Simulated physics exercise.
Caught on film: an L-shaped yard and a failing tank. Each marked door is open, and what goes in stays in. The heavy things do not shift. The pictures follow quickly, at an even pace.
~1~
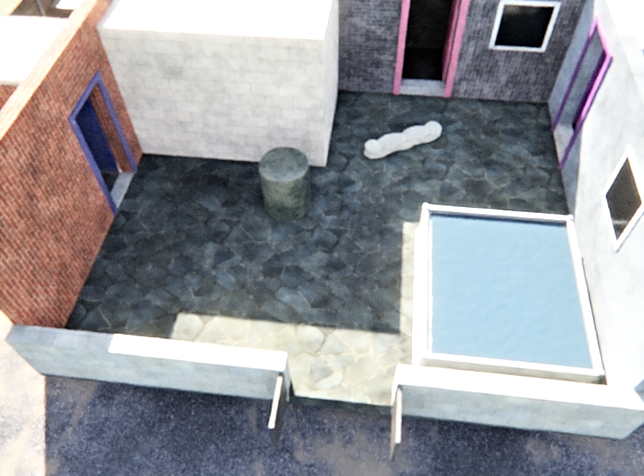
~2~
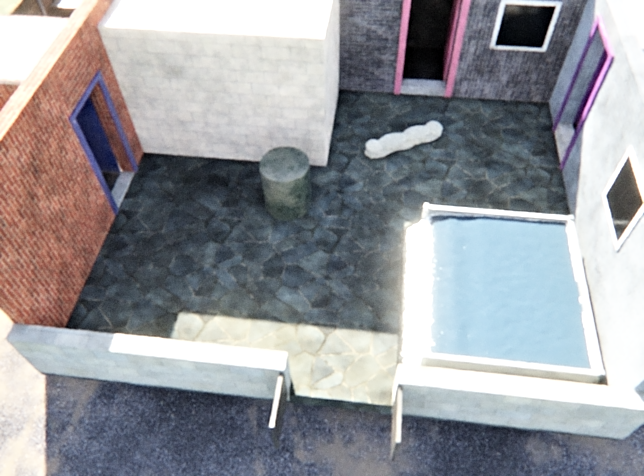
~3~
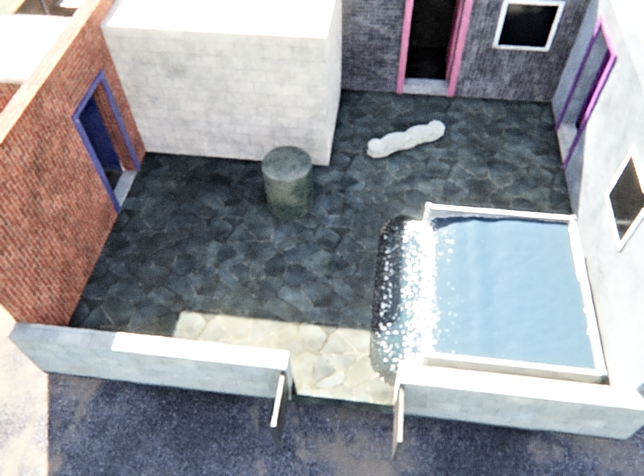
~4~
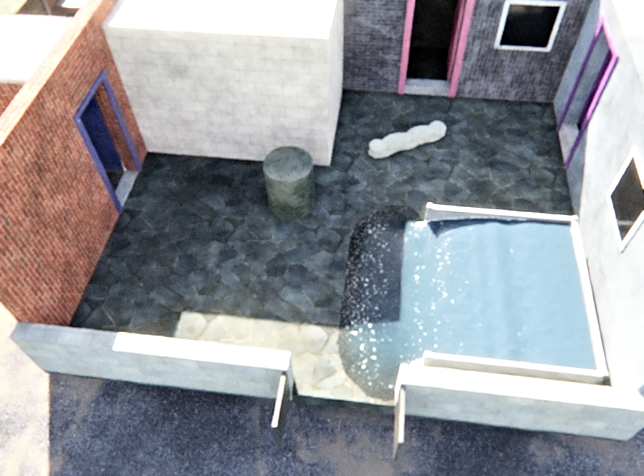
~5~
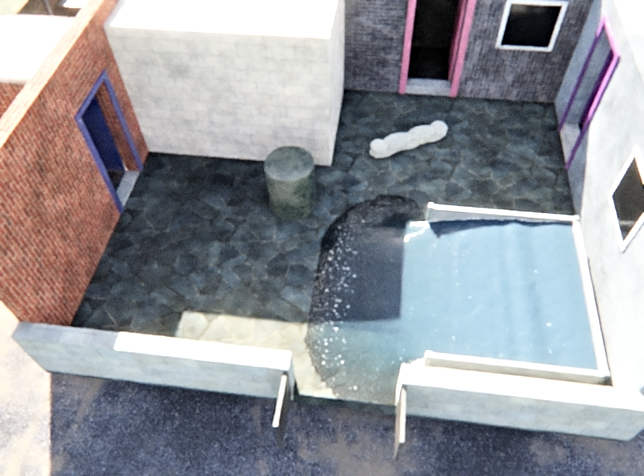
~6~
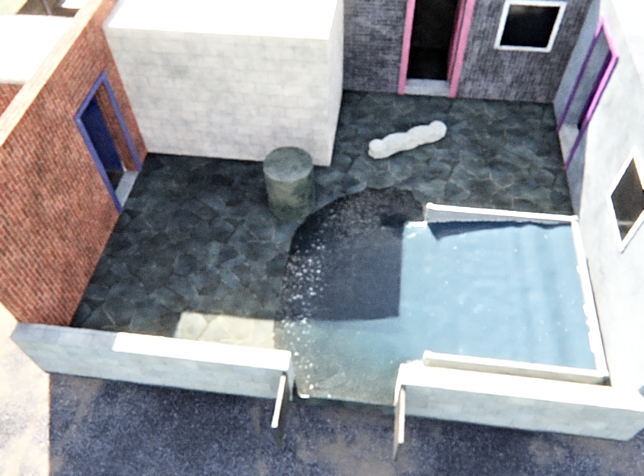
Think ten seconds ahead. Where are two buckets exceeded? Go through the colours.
In the end: The purple door admits no more than that; the pink door admits no more than that; the blue door lets in a lot.
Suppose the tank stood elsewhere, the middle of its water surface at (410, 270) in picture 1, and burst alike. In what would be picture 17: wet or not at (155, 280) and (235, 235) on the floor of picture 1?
In turn: Awash, under water.
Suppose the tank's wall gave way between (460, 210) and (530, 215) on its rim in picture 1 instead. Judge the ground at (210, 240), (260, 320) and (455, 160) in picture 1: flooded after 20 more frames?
As listed: Free of water, dry, awash.
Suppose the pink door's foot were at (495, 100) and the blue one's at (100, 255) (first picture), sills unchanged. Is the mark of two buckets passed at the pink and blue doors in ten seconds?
One by one: The pink one keeps below it, the blue one goes over.
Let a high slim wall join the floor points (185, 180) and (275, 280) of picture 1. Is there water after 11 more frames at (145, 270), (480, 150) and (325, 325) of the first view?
In turn: Under water, free of water, covered.
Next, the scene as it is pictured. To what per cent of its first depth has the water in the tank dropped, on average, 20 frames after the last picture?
About 24 per cent.
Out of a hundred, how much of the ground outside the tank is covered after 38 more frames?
Roughly 65 per cent.
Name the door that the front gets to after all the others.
I say the purple door.
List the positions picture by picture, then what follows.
Still water in the open tank at (502, 284), in the first picture.
The front is at a hidden place, out from the gap at (424, 288), in the second picture.
Water pours out at (426, 289) and has run to a hidden place, in the third picture.
The front is at a hidden place, out from the gap at (427, 290), in the fourth picture.
Water pours out at (428, 290) and has run to a hidden place, in the fifth picture.
Water pours out at (427, 291) and has run to (285, 351), in the sixth picture.
A moment on, water covers 40 % of the floor; the purple door not reached, the pink door not reached, the blue door not reached.
Next, water covers 50 % of the floor; the purple door not reached, the pink door not reached, the blue door not reached.
Then, water covers 60 % of the floor; the purple door not reached, the pink door not reached, the blue door over two buckets in.
Later, water covers 65 % of the floor; the purple door not reached, the pink door wet at the sill, nothing in, the blue door far over two buckets in.
In the end, water covers 90 % of the floor; the purple door wet at the sill, nothing in, the pink door wet at the sill, nothing in, the blue door far over two buckets in.
